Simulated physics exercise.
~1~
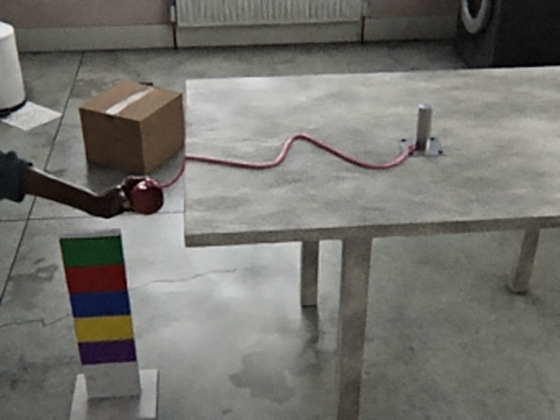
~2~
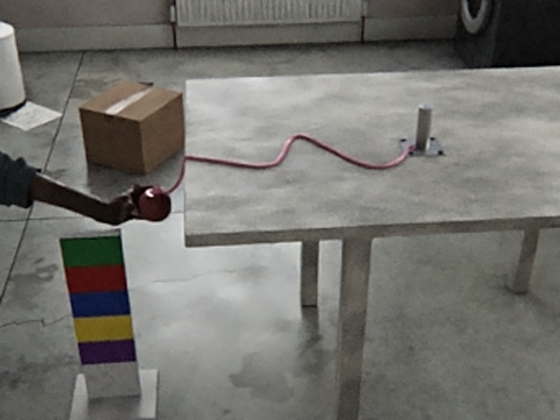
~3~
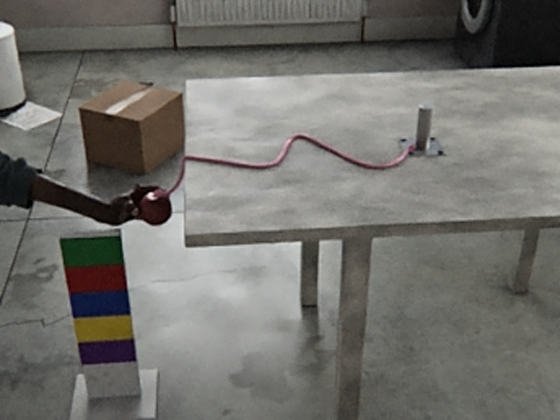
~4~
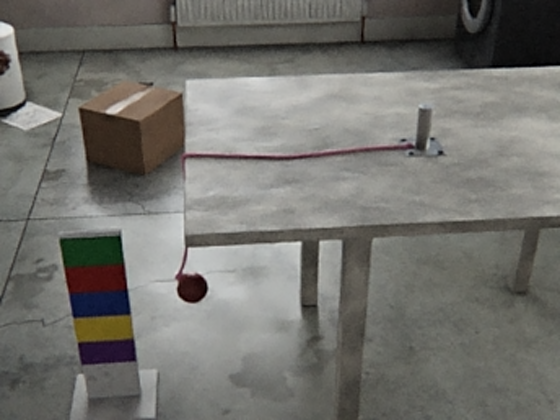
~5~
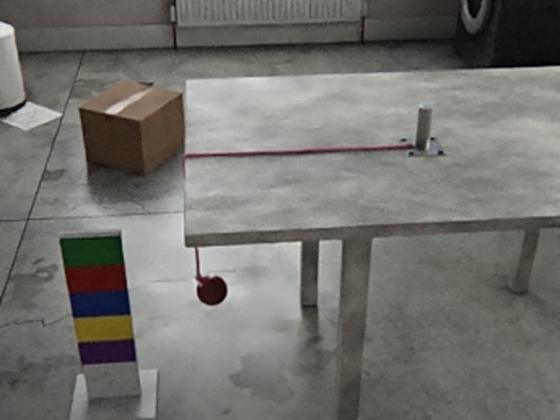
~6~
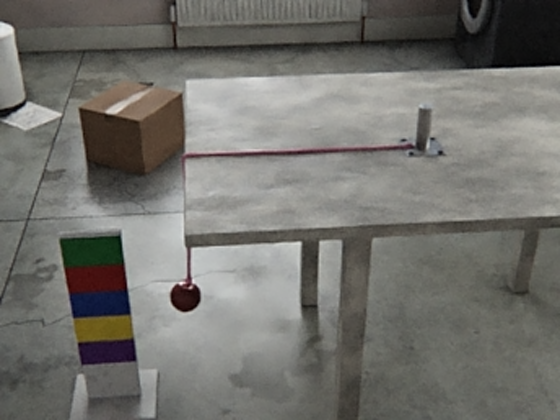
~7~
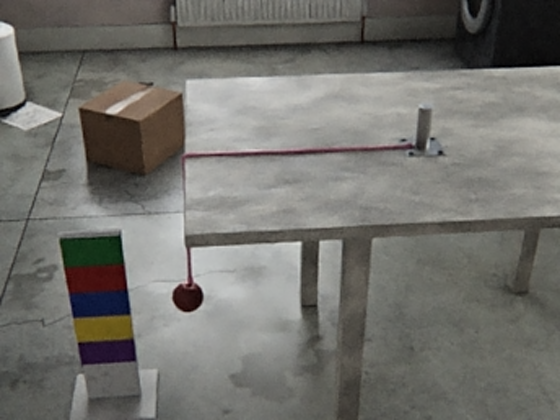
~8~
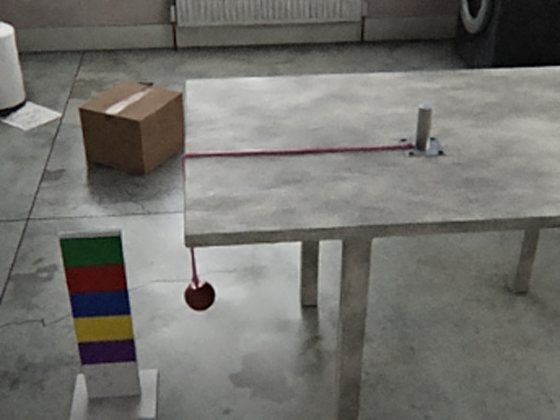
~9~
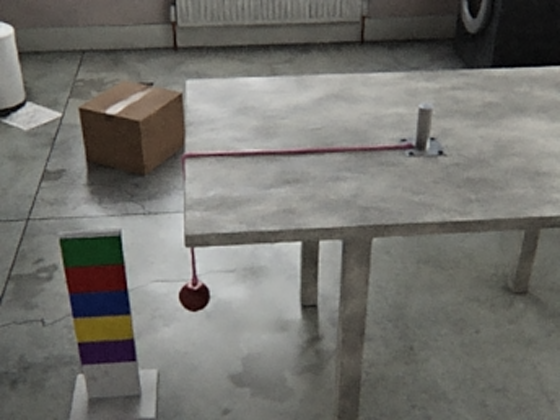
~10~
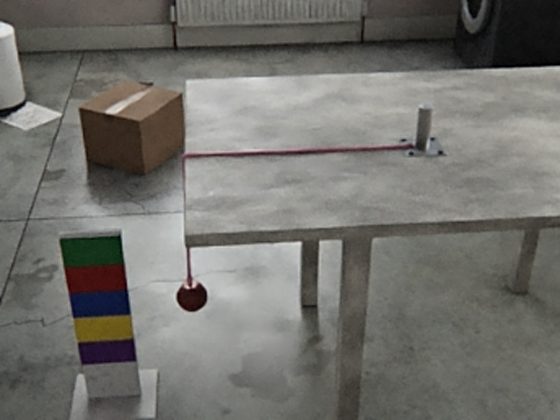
At a grey table's left edge, a hand releasing a tethered red ball, which drops, swings and hangs level with the blue band.
